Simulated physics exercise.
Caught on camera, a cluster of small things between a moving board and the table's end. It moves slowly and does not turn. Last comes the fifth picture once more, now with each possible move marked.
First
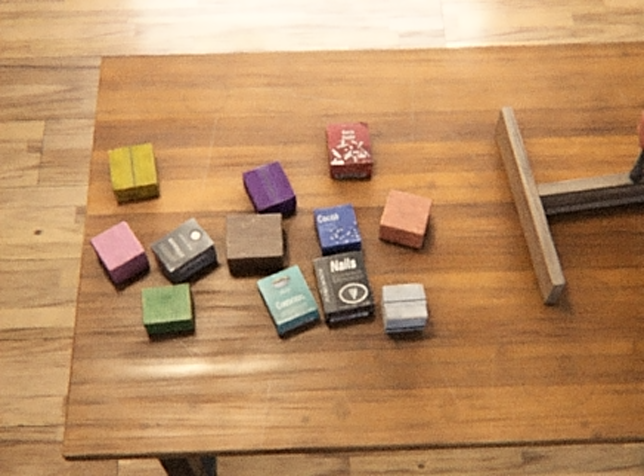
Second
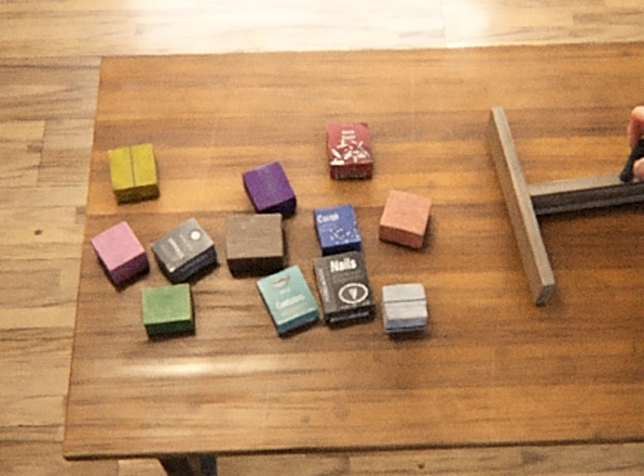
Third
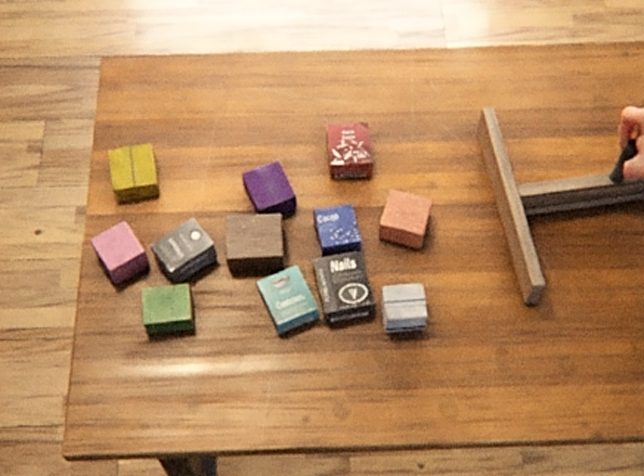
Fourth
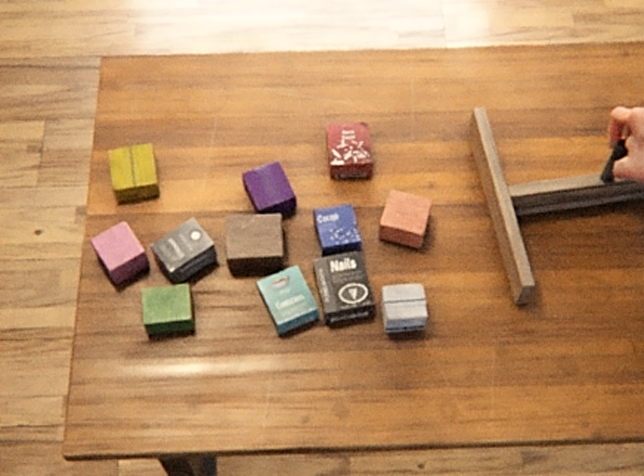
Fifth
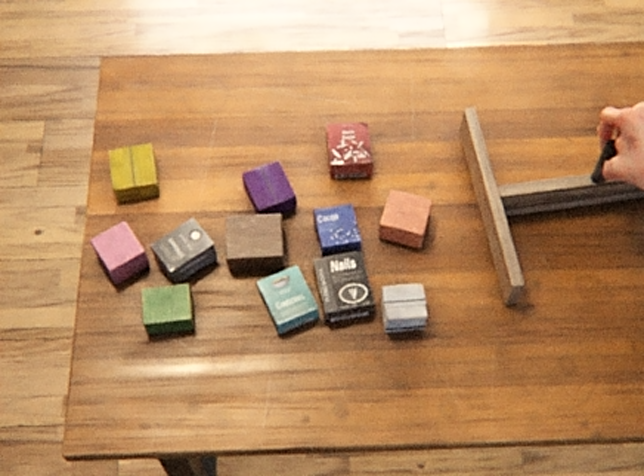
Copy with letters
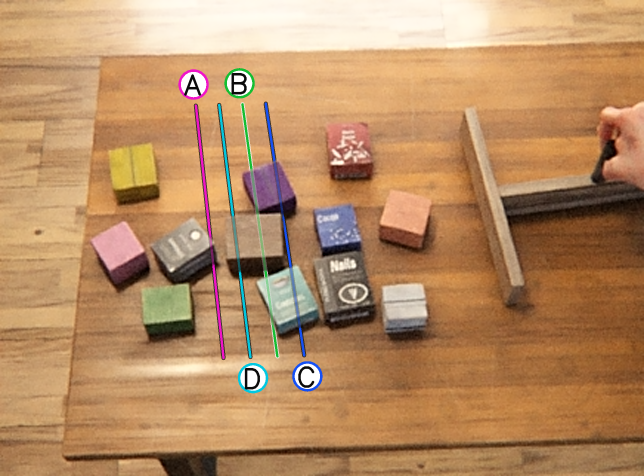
To begin with, a cluster of small coloured boxes and blocks sits on a wooden table, with a T-shaped wooden board to the right. A hand then comes into view at the right edge, gripping the board's handle, and the board slides slowly a short way left without turning, while the cluster stays still.
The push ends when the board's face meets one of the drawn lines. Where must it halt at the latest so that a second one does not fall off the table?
Up to line B.
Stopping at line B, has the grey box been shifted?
Yes.
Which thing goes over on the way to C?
The pink block.
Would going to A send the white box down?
No.
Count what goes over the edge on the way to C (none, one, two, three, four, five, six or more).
By then, one.
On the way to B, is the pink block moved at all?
Yes.
On the copy, A at (209, 223); B at (259, 221); C at (284, 221); D at (234, 222).
On B. First, board (410, 195); orange block (383, 228); pink block (121, 253).
Then, board (325, 197); pink block (106, 257); grey box (152, 248).
Finally, board (262, 199); pink block over the edge; grey box (91, 247); one fallen.
By contrast, A drops two; C is within the limit but short; D drops two.
